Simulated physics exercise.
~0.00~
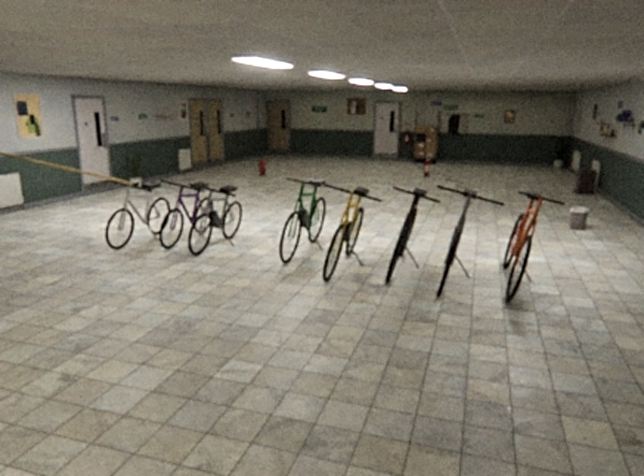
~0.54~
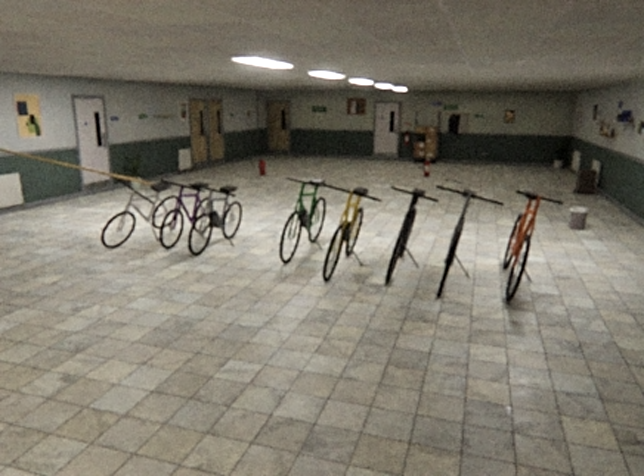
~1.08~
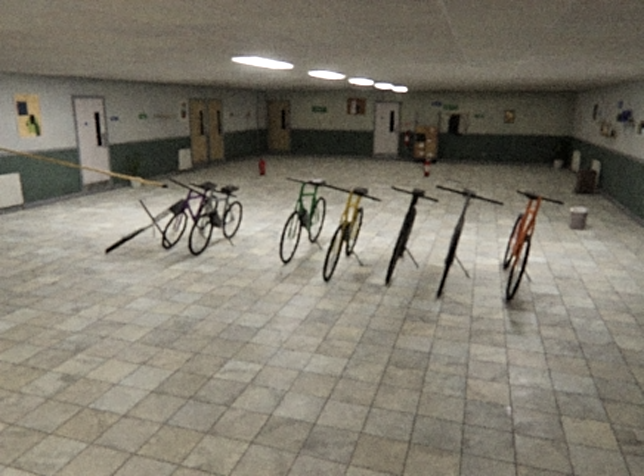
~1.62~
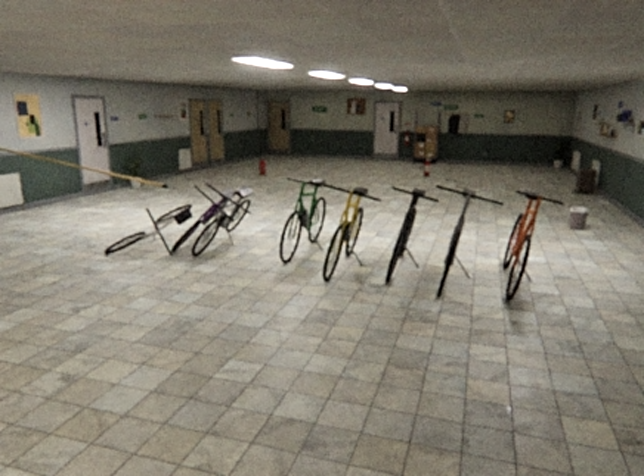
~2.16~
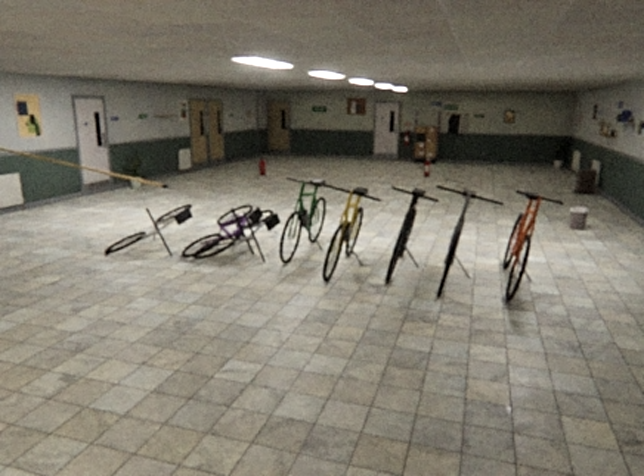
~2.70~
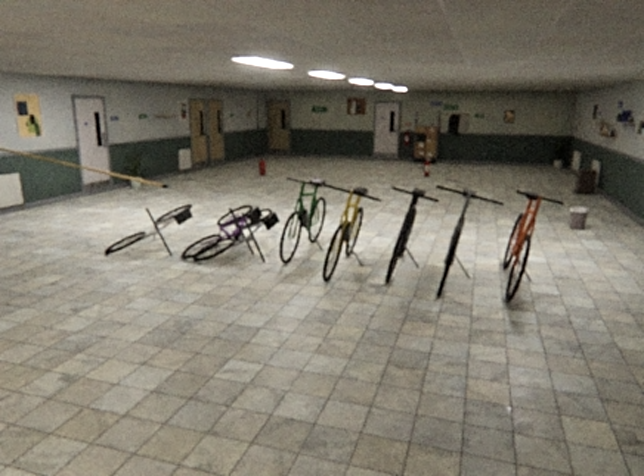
In a dim, tiled hall, a pole at the left pushes the first of a row of parked bicycles, which topples, and the purple one and the next dark one fall in turn, ending in a heap just short of the green bicycle, which stays standing with those beyond it.
